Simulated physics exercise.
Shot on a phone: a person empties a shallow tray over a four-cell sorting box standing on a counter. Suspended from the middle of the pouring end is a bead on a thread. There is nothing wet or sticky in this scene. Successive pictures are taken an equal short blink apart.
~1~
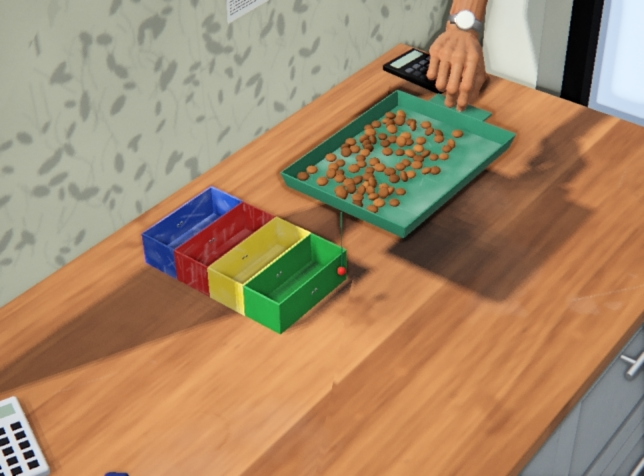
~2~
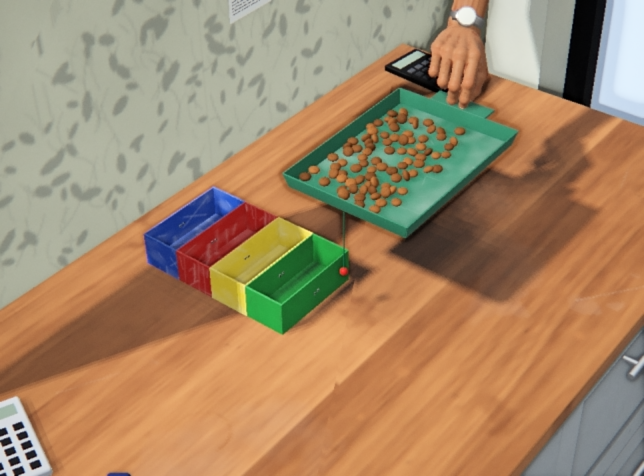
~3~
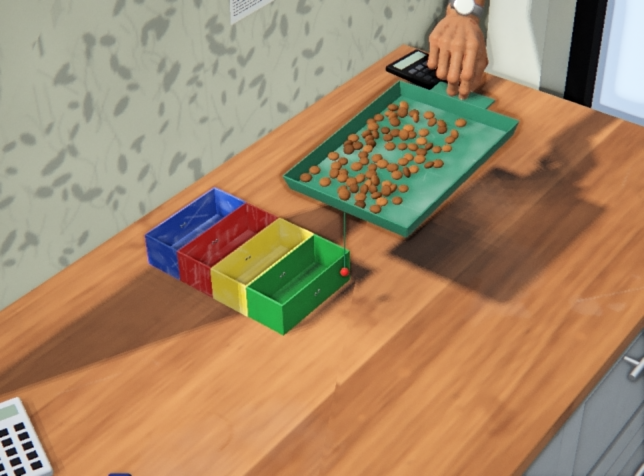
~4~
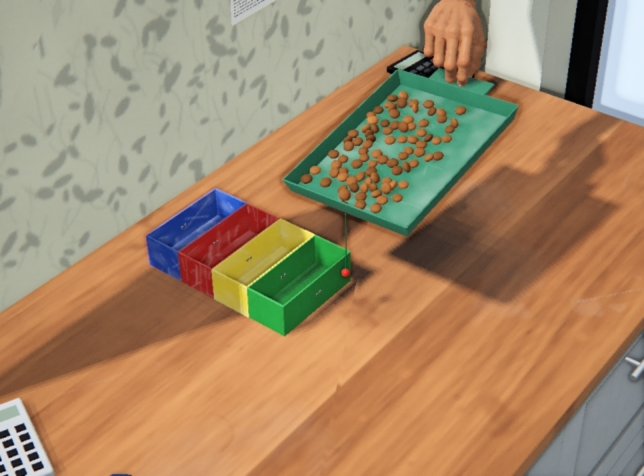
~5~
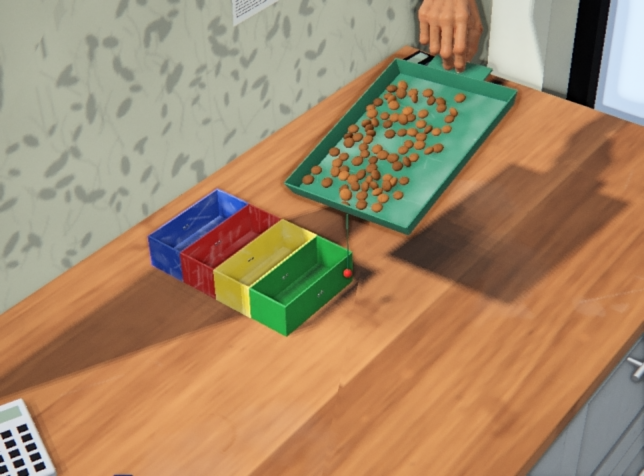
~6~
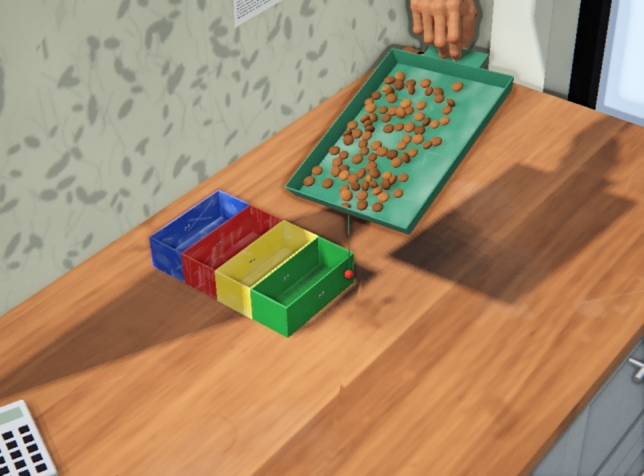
The clip shows a hand holding a green tray of small brown pieces above a wooden counter, beside a blue, red, yellow and green sorting box, then gradually raising the tray's far end so it slants toward its left corner.
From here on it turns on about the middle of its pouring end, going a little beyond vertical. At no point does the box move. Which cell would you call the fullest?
I would call the green cell the fullest.
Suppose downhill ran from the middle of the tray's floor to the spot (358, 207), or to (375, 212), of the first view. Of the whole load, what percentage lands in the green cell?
The share is 20 per cent in the first and 0 per cent in the second.
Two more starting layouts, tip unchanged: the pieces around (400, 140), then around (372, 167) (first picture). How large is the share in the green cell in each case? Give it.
About 50 and 60 per cent.
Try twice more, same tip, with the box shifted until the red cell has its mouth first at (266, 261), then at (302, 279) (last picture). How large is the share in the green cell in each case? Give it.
Roughly 20 per cent, then roughly 0 per cent.
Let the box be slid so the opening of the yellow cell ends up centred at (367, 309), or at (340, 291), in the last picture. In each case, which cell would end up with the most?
It would be the blue one the first time and that red cell the second time.
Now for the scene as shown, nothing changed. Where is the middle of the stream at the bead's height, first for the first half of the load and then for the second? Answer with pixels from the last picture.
About (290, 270), and after that about (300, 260).
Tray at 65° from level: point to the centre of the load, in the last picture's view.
Somewhere near pixel (326, 178).
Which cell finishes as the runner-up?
Ranked second: The yellow one.
Soon, tray tipped steeply; nearly all on the tray; a stray few falling or outside the box.
A while on, tray tipped past a quarter turn; about a quarter on the tray; about a quarter in the green cell; about a quarter in the yellow cell; about a third falling or outside the box.
Towards the end, tray tipped past a quarter turn; about half in the green cell; about a quarter in the yellow cell; a stray few in the red cell; about a quarter falling or outside the box.
Finally, tray tipped past a quarter turn; about half in the green cell; about a quarter in the yellow cell; a stray few in the red cell; none in the blue cell; about a quarter outside the box.
